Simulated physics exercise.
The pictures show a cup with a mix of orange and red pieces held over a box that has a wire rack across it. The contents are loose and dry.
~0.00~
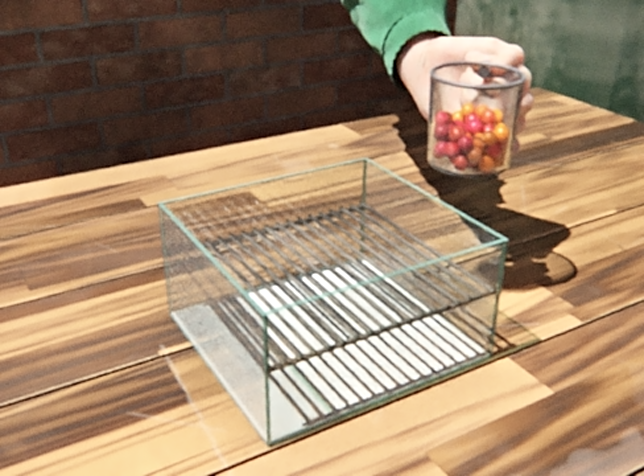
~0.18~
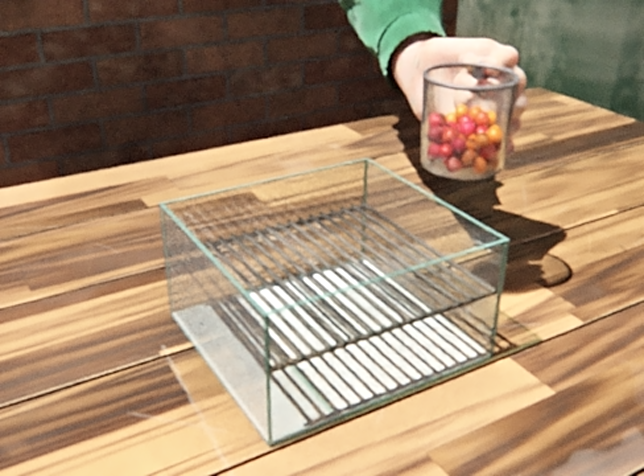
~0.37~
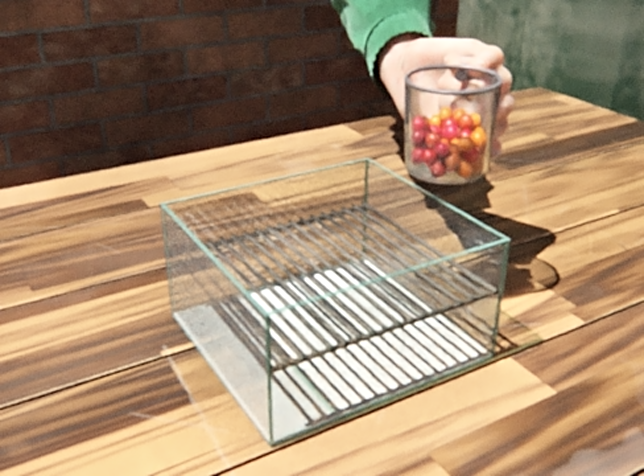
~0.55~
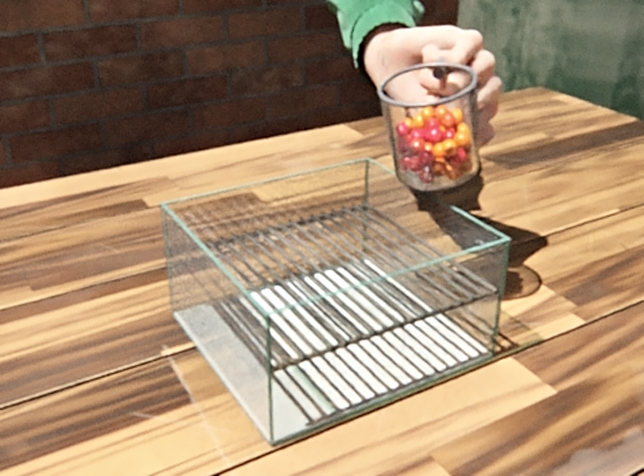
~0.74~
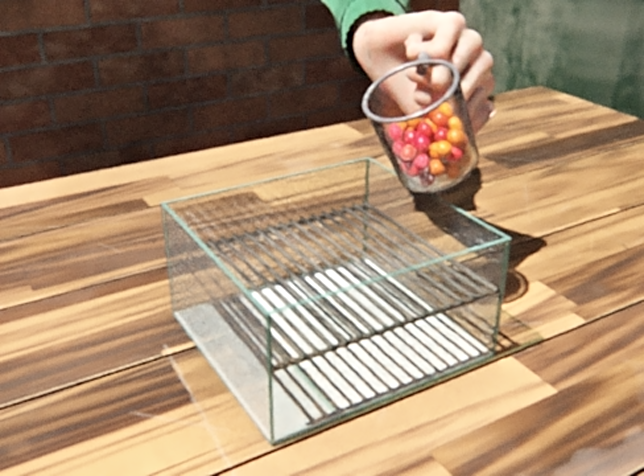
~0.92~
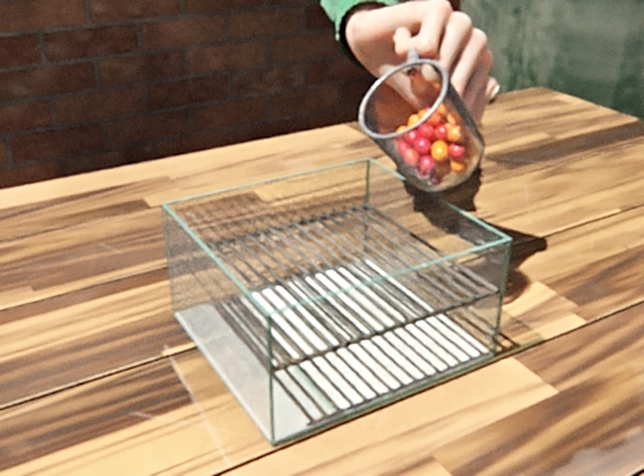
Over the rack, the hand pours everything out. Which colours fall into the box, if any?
So the orange ones don't get through while the red ones don't get through.
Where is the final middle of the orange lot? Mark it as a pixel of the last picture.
The middle comes to rest around (355, 259).
After 1.41 s, orange ones, the whole lot in the cup; red ones, the whole lot in the cup.
After 1.84 s, orange ones, near two thirds in the cup, near a third on or over the wires; red ones, near half in the cup, near half on or over the wires.
After 2.21 s, orange ones, the whole lot on or over the wires; red ones, the whole lot on or over the wires.
In the end (2.8 s), orange ones, the whole lot on the wires, none at all under the rack; red ones, the whole lot on the wires, none at all under the rack.
